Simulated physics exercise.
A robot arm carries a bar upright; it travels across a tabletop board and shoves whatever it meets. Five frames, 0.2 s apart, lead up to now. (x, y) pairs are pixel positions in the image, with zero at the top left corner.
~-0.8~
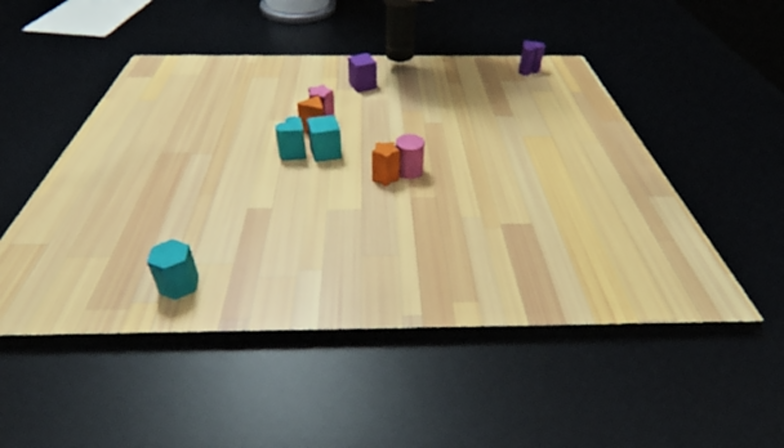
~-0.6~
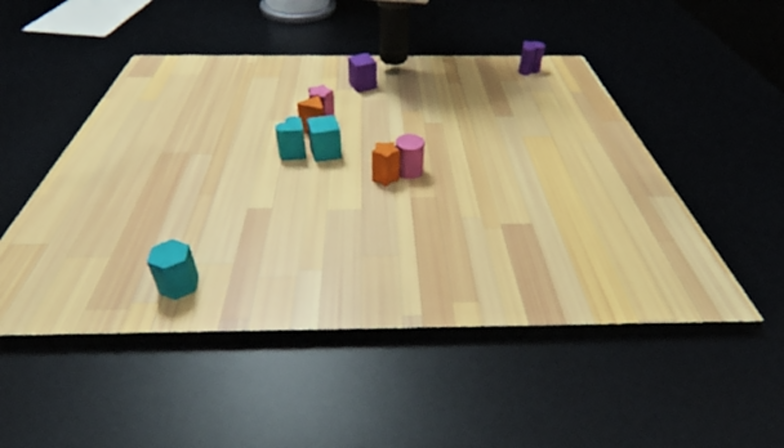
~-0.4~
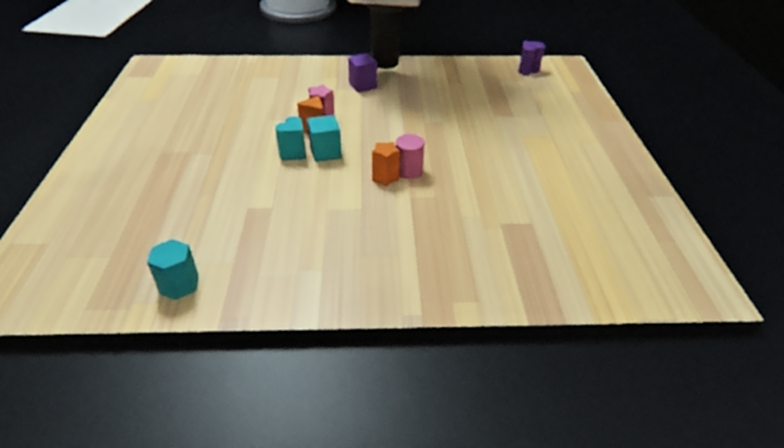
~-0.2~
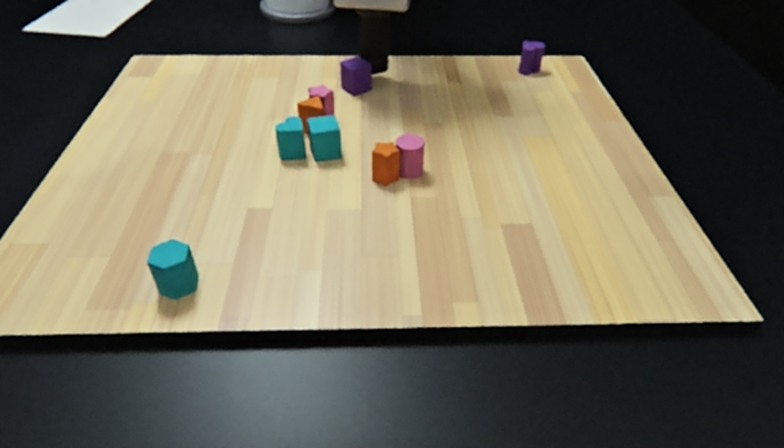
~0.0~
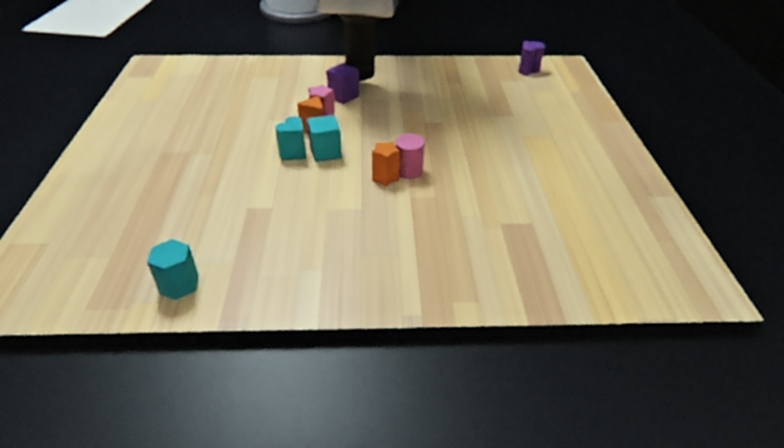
A dark bar moves left and pushes the purple square block toward the pink star block.
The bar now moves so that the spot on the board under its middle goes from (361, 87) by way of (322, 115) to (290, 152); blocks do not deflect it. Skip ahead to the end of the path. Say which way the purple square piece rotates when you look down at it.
Viewed from above, clockwise.
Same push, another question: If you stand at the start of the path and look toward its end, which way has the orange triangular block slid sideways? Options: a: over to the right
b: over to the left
b
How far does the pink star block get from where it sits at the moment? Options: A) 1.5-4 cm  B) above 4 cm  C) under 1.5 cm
It's B.
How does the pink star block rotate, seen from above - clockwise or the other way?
Rotation: Counter-clockwise.
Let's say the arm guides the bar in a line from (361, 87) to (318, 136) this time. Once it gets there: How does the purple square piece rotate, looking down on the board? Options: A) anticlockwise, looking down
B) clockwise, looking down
Option B.
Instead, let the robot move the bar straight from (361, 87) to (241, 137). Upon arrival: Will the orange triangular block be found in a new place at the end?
Yes, I think so.
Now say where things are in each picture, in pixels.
In the first frame, bar's lower end at (400, 57); turquoise heart block at (290, 124); orange triangular block at (313, 102); pink star block at (320, 90); purple square piece at (362, 59).
In the second frame, bar at (394, 60); blocks still.
In the third frame, bar at (385, 64); blocks still.
In the fourth frame, bar at (374, 69); purple square piece at (356, 63).
In the fifth frame, bar at (361, 75); turquoise heart block at (290, 124); orange triangular block at (313, 102); pink star block at (320, 90); purple square piece at (342, 70).
What follows on the original path. One third of the way, bar at (331, 92); orange triangular block at (309, 110), turned 20° clockwise; pink star block at (307, 100), turned 30° anticlockwise; purple square piece at (311, 87).
Two thirds of the way, bar at (310, 114); turquoise heart block at (288, 127); orange triangular block at (303, 116); pink star block at (281, 113), turned 65° anticlockwise; purple square piece at (279, 100), turned 35° clockwise.
At the end, bar at (289, 139); turquoise heart block at (269, 144); orange triangular block at (291, 137), turned 30° clockwise; pink star block at (258, 125), turned 35° anticlockwise; purple square piece at (273, 102), turned 55° clockwise.
